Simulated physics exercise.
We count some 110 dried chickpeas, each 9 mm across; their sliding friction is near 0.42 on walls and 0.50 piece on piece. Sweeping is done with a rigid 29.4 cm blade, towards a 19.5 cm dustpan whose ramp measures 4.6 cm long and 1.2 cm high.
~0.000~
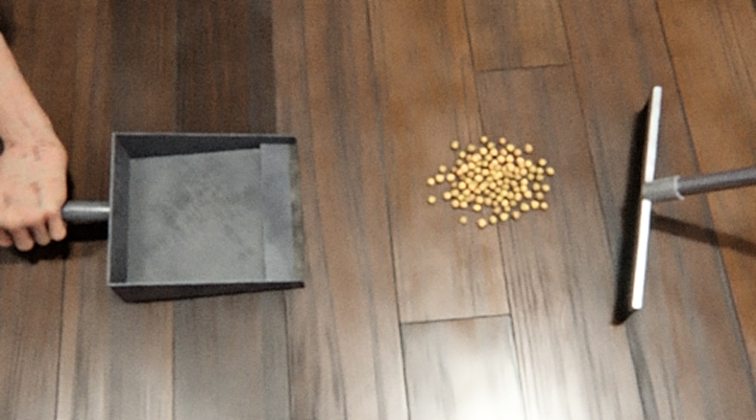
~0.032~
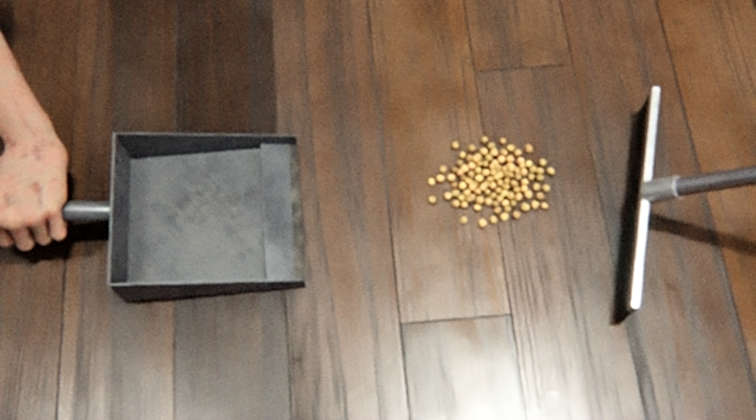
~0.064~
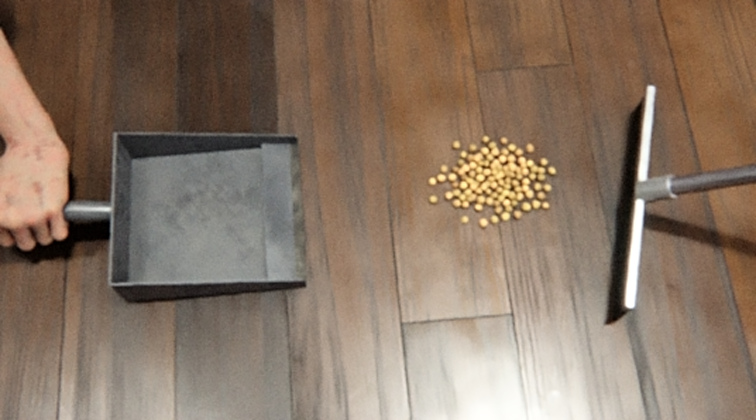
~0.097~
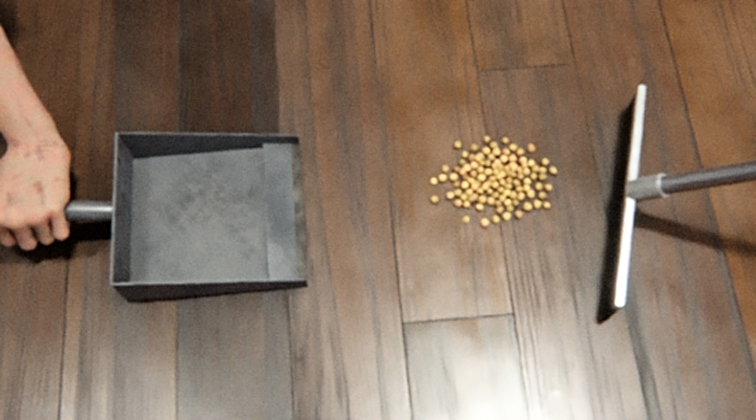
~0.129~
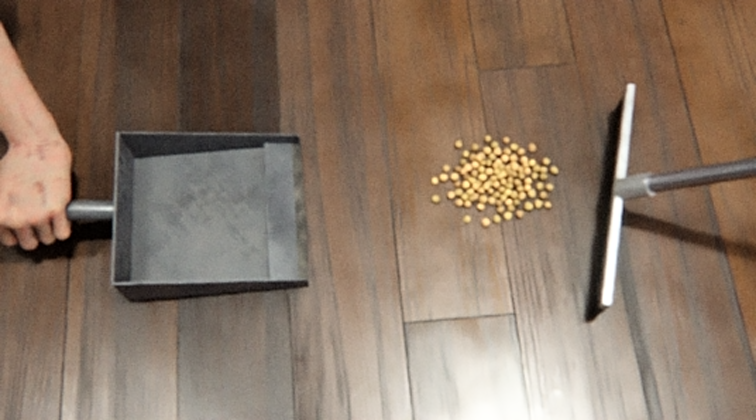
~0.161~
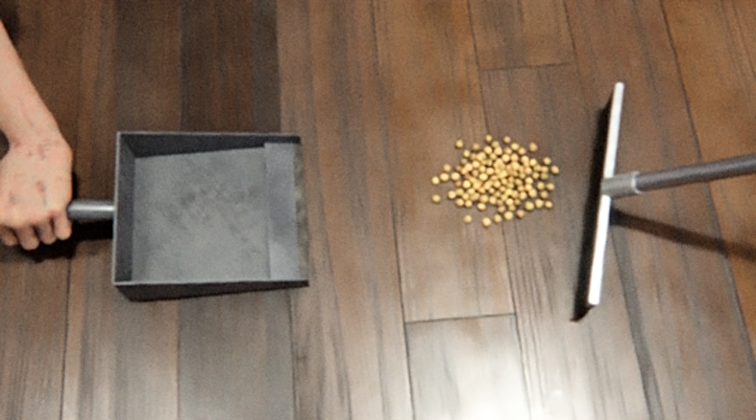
A flat blade on a grey handle slid slowly left across the dark wooden floor, nearing a small pile of chickpeas that lay undisturbed, while a hand held a grey dustpan still on the left.
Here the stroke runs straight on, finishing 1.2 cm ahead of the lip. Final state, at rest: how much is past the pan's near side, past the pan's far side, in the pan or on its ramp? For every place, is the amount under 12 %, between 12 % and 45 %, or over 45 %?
Near side: Under 12 %; far side: Between 12 % and 45 %; pan: Under 12 %.
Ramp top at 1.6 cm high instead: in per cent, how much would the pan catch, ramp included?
About 0 %.
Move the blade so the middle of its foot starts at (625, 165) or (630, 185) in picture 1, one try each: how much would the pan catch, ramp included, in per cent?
Estimates: 10 percent and 0 percent.
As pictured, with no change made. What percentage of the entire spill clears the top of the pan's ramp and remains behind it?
Around 0 percent.
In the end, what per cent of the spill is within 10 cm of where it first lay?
0 %.
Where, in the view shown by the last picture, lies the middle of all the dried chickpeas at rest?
I'd say roughly (321, 161).
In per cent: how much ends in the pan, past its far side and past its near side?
Near side 0 %, far side 30 %, pan 0 %.
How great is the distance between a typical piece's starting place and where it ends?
22 cm or so.
After 0.48 s, middle of the blade 21 cm from the lip; 0 % over the lip, far side 5 %, near side 0 %.
After 0.68 s, middle of the blade 12 cm from the lip; 0 % over the lip, far side 20 %, near side 0 %.
After 1.01 s, middle of the blade 5 cm from the lip; 0 % over the lip, far side 30 %, near side 0 %.
By 1.3 s all is still; near side 0 %, far side 30 %, pan 0 %, in front of the lip or behind the blade 70 %.
